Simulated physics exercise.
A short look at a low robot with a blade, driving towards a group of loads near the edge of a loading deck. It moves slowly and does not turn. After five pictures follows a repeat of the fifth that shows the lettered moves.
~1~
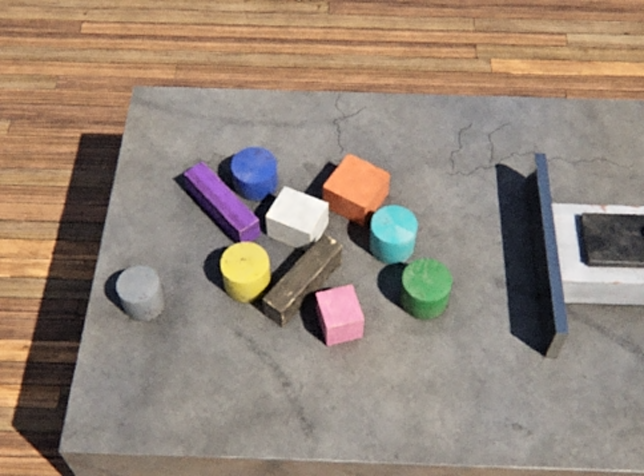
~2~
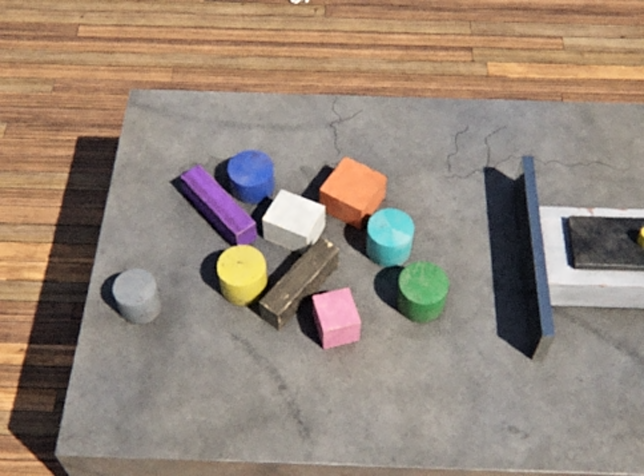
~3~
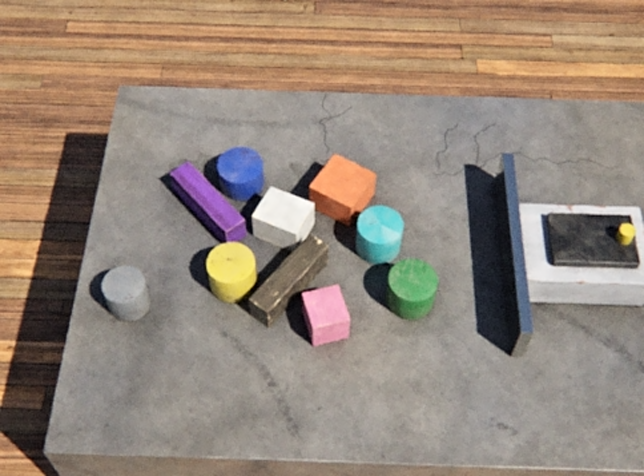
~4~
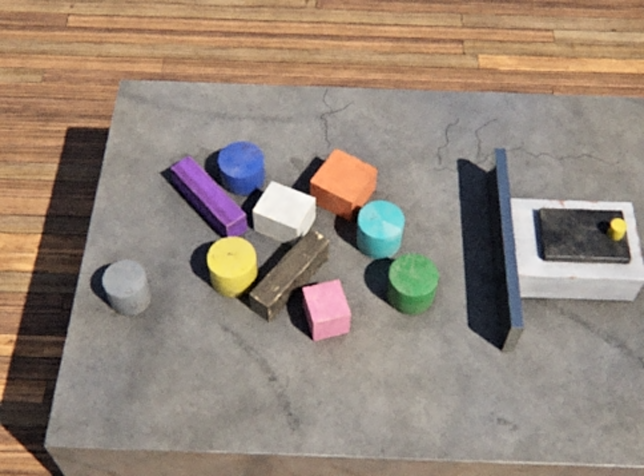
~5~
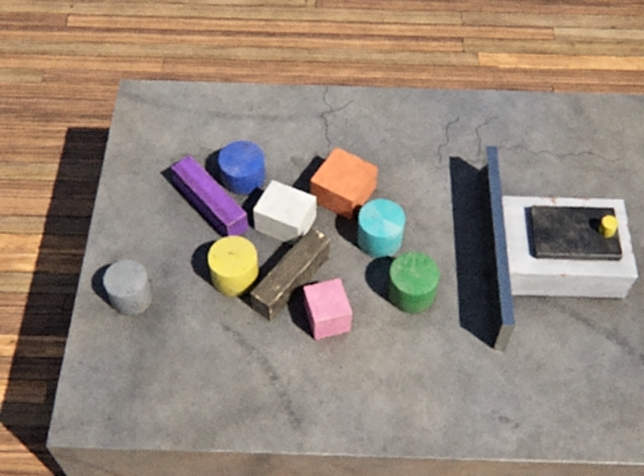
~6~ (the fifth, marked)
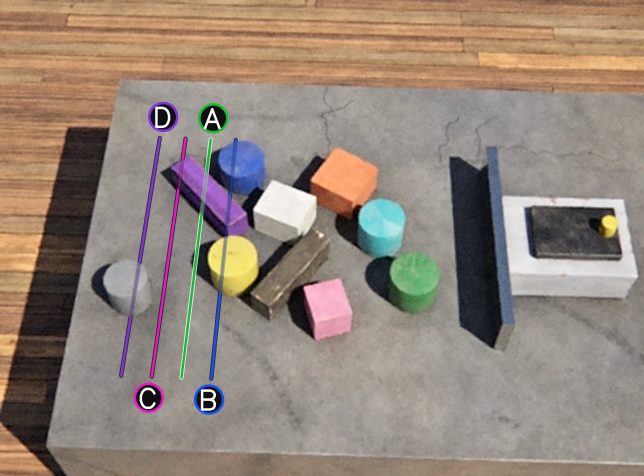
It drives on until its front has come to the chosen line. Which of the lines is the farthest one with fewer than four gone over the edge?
Up to line C.
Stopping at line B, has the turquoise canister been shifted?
Yes.
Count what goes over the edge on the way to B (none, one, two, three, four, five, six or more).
By then, none.
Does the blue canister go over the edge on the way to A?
No.
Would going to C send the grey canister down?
By then, yes.
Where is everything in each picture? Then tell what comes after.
In the first picture, blue canister (255, 174); pink crate (339, 315); turquoise canister (393, 235).
In the second picture, robot (607, 242); orange crate (353, 193).
In the third picture, robot (586, 239); yellow canister (232, 273).
In the fourth picture, robot (577, 234); purple stick (208, 199).
In the fifth picture, robot (569, 232); black bar (292, 274); blue canister (243, 167); pink crate (327, 309).
On the marked copy, A at (197, 248); B at (225, 249); C at (170, 247); D at (142, 247).
With C. Early on, robot (451, 228); pink crate (321, 310); orange crate (340, 183).
Further on, robot (331, 225); purple stick (159, 199); yellow canister (163, 259).
At the end, robot (238, 222); grey canister over the edge; purple stick over the edge; three fallen.
As for the rest, A is within the limit but short; B is within the limit but short; D drops five.
